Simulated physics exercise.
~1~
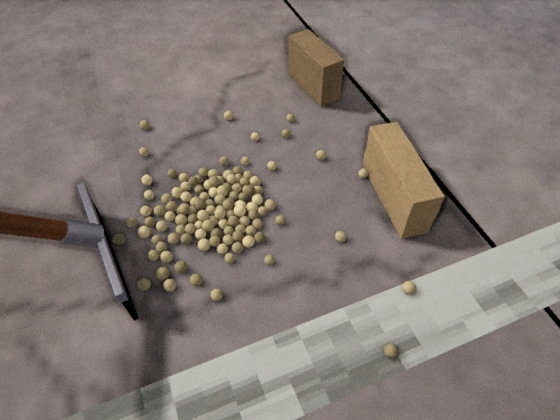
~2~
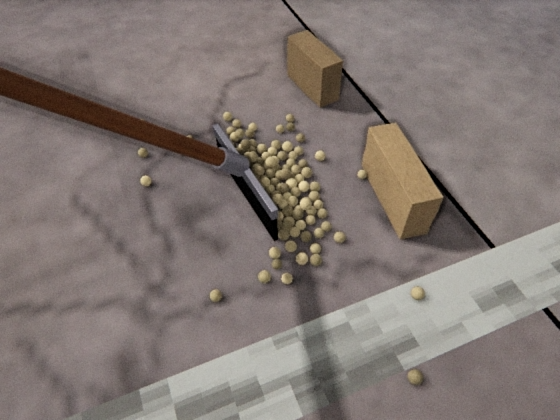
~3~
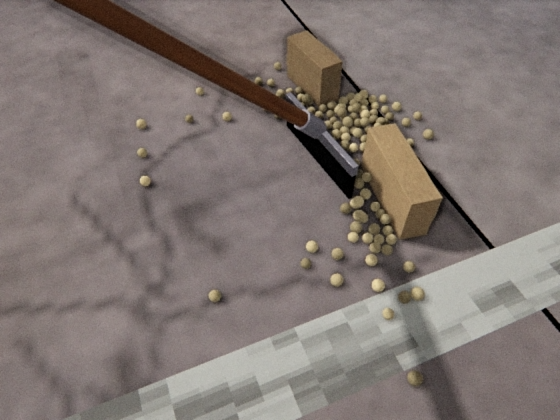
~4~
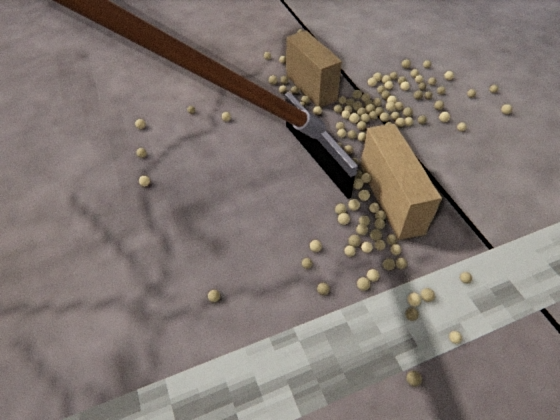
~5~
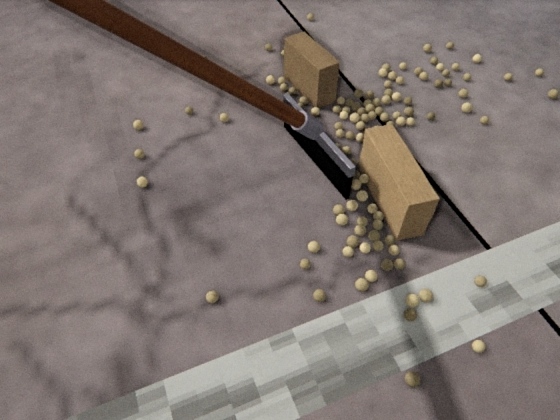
A squeegee with a reddish-brown handle starts at the left of a loose pile of round, tan nuts on a mottled grey floor, with two wooden blocks standing beyond near a dark line. It sweeps right and slightly away, bunching the nuts against its blade and leaving a few strays behind. It then stops just short of the opening between the blocks. Many nuts spill through the gap and fan out on the far side, while others gather before the nearer block and a few roll onto the pale patterned strip. Finally, the squeegee stays put, with nuts scattered on both sides.
